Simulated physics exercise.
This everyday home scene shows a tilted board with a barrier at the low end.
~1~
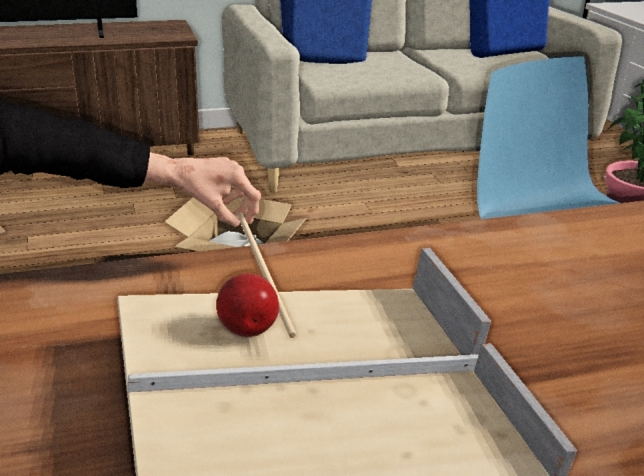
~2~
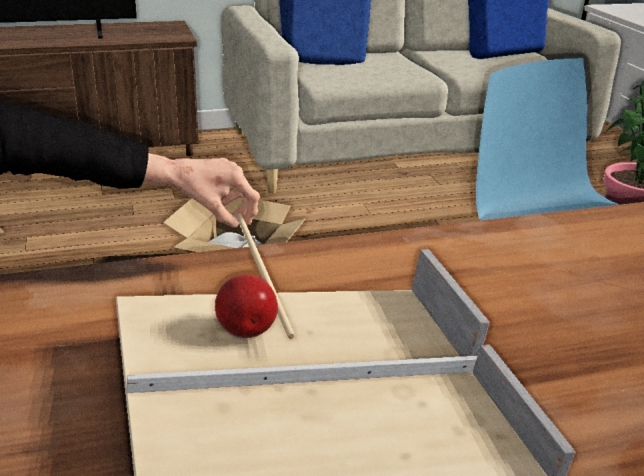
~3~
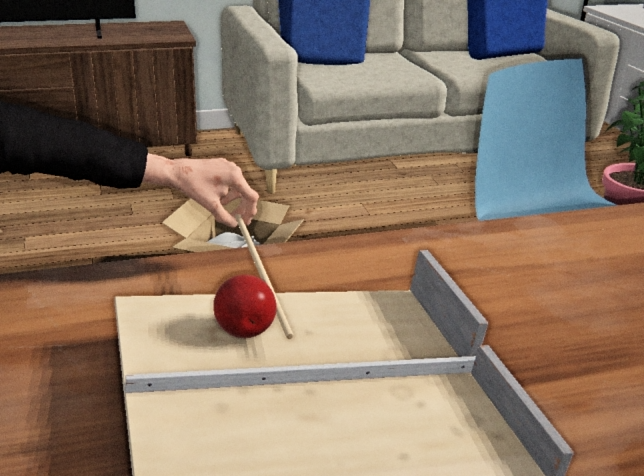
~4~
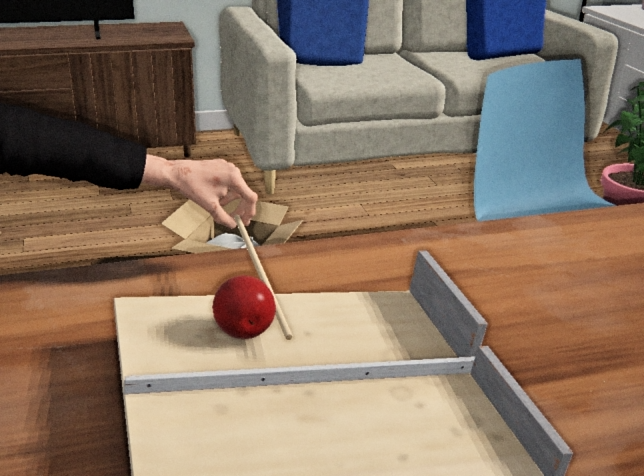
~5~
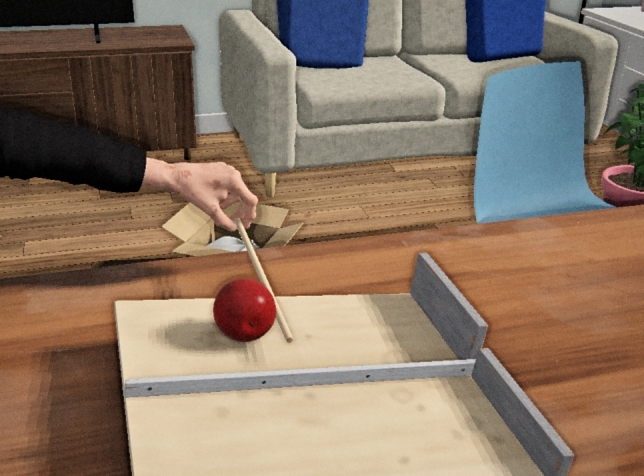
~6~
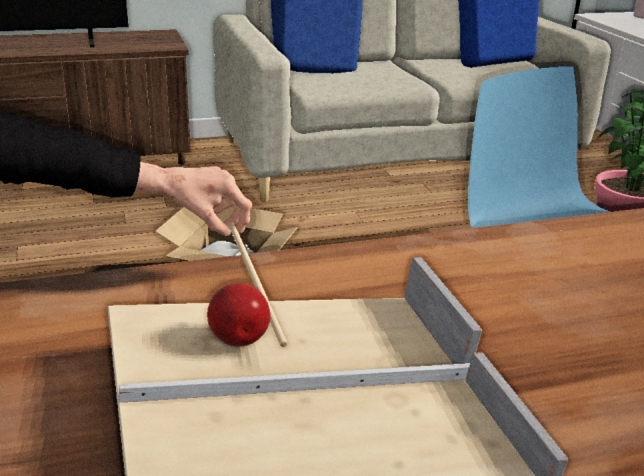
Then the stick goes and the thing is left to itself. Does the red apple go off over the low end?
No, it is held back.
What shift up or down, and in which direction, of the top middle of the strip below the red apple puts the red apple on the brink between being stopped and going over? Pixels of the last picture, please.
Shift: 32 px, direction down.
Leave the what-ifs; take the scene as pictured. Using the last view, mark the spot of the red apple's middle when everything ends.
Its middle settles around (409, 310) in the last picture.
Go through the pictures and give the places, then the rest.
The first picture shows held back by the stick; red apple (248, 305); board (321, 359).
The second picture shows held back by the stick; red apple (247, 306); board (319, 361).
The third picture shows held back by the stick; red apple (245, 306); board (318, 361).
The fourth picture shows held back by the stick; red apple (245, 307); board (317, 362).
The fifth picture shows held back by the stick; red apple (245, 310); board (318, 364).
The sixth picture shows held back by the stick; red apple (239, 315); board (312, 369).
Then, 0.38 s past the last view, red apple rolling on the board near (275, 314).
Then, 0.64 s past the last view, red apple rolling on the board near (348, 312).
Finally, the red apple stops on the board, near (410, 310).
